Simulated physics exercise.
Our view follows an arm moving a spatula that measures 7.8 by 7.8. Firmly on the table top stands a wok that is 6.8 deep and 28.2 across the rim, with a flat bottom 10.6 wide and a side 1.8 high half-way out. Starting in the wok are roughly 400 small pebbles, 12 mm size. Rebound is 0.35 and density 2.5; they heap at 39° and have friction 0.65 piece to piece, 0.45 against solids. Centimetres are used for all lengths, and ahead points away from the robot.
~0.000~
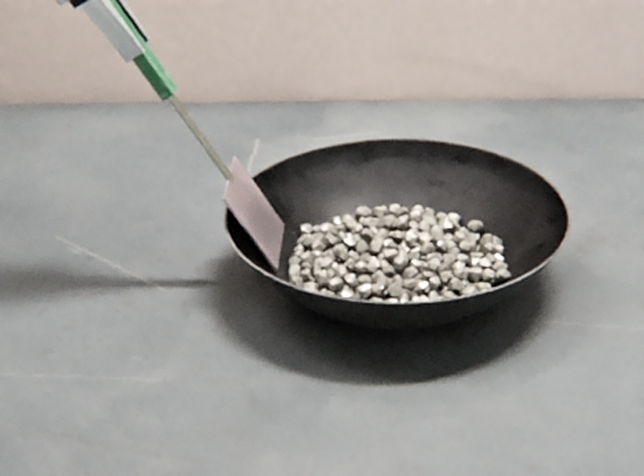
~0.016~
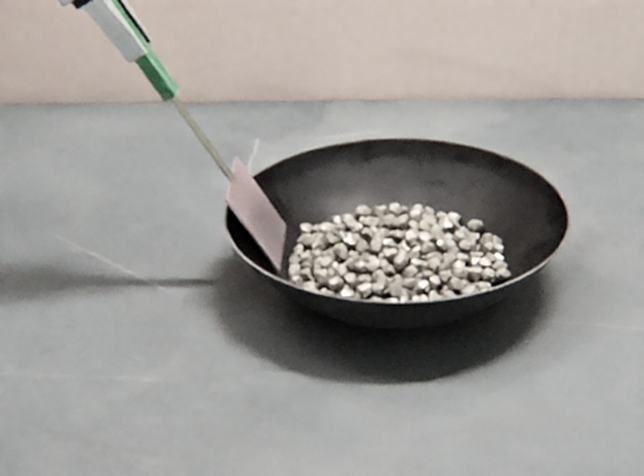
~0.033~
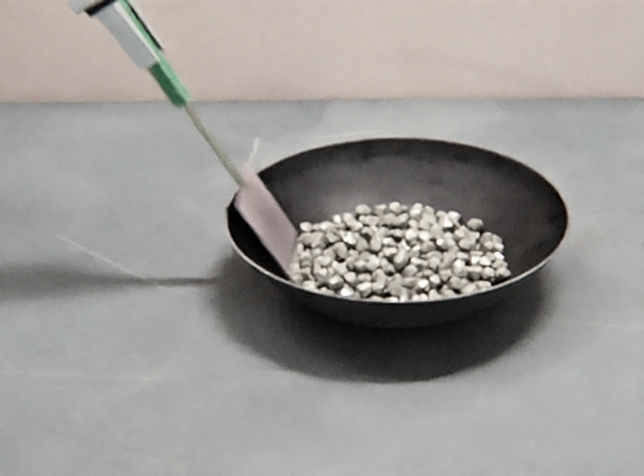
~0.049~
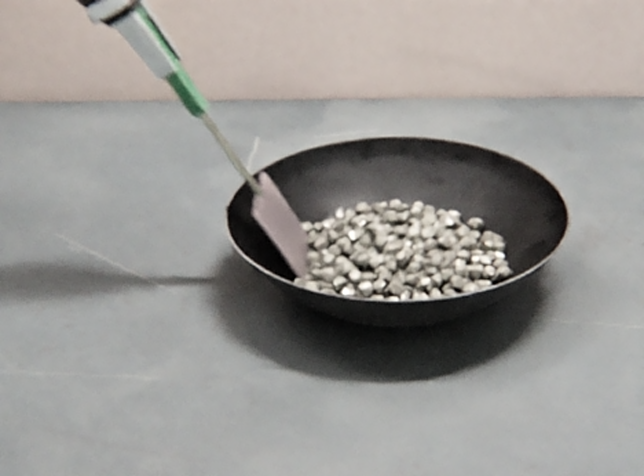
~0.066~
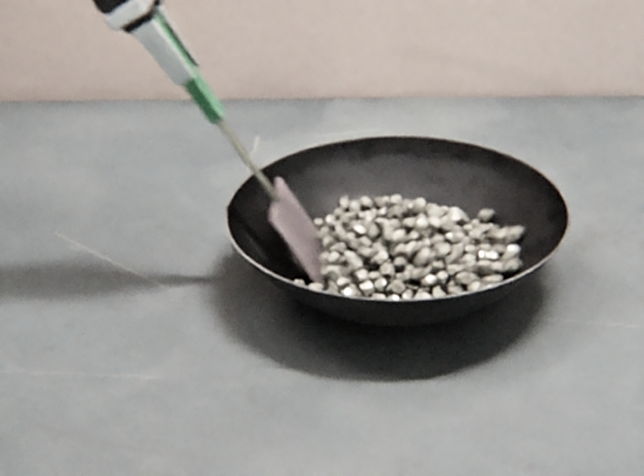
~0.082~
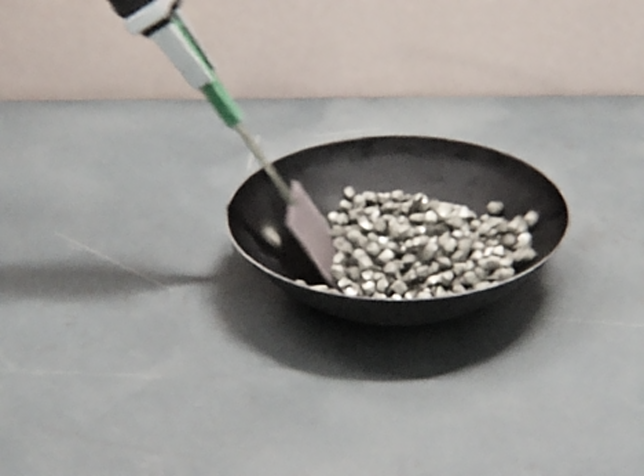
A spatula on a robotic arm starts at the left side of a black wok, slides down and to the right into a heap of small grey pebbles, and pushes them rightward, with some tumbling up the far side.
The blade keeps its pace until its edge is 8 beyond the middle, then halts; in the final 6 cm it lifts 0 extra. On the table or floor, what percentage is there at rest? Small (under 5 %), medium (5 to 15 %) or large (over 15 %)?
Large.
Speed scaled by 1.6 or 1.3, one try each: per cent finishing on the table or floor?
Roughly 35 percent for the first try, 25 percent for the second.
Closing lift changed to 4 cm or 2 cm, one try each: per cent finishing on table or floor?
Roughly 25 % and then 35 %.
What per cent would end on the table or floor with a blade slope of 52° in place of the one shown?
20 %.
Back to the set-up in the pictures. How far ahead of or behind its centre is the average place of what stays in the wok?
Roughly 5.5 cm ahead of the centre.
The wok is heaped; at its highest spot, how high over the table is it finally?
Some 8.0 cm above the table.
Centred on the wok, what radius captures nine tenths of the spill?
I'd put it at about 30 centimetres.
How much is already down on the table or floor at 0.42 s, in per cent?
It is near 20 percent.
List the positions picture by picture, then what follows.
Spatula top edge at (229, 177), sloping 60°; upper third of the load around (402, 252), from x 295 to 500, top at y 210; 404 in the wok, in the first frame.
Spatula top edge at (231, 178), sloping 60°; upper third of the load around (402, 251), from x 295 to 500, top at y 210, in the second frame.
Spatula top edge at (242, 184), sloping 60°; upper third of the load around (402, 251), from x 295 to 500, top at y 210, in the third frame.
Spatula top edge at (259, 193), sloping 60°; upper third of the load around (400, 249), from x 300 to 500, top at y 205, in the fourth frame.
Spatula top edge at (275, 199), sloping 60°; upper third of the load around (419, 244), from x 295 to 515, top at y 200, in the fifth frame.
Spatula top edge at (292, 202), sloping 60°; upper third of the load around (431, 239), from x 270 to 530, top at y 195; 404 in the wok, in the sixth frame.
By 0.14 s, sloping 60°, highest piece 12 above the table; 402 in the wok, 2 on the blade or in flight.
By 0.19 s, sloping 60°, highest piece 15 above the table; 401 in the wok, 3 on the blade or in flight.
By 0.42 s, sloping 60°, highest piece 8 above the table; 322 in the wok, 74 on the table or floor, 8 on the blade or in flight.
By 1.47 s, sloping 60°, highest piece 8 above the table; 322 in the wok, 82 on the table or floor.
Final count, 322 in the wok, 82 on the table or floor. That is 20 % on the table or floor.
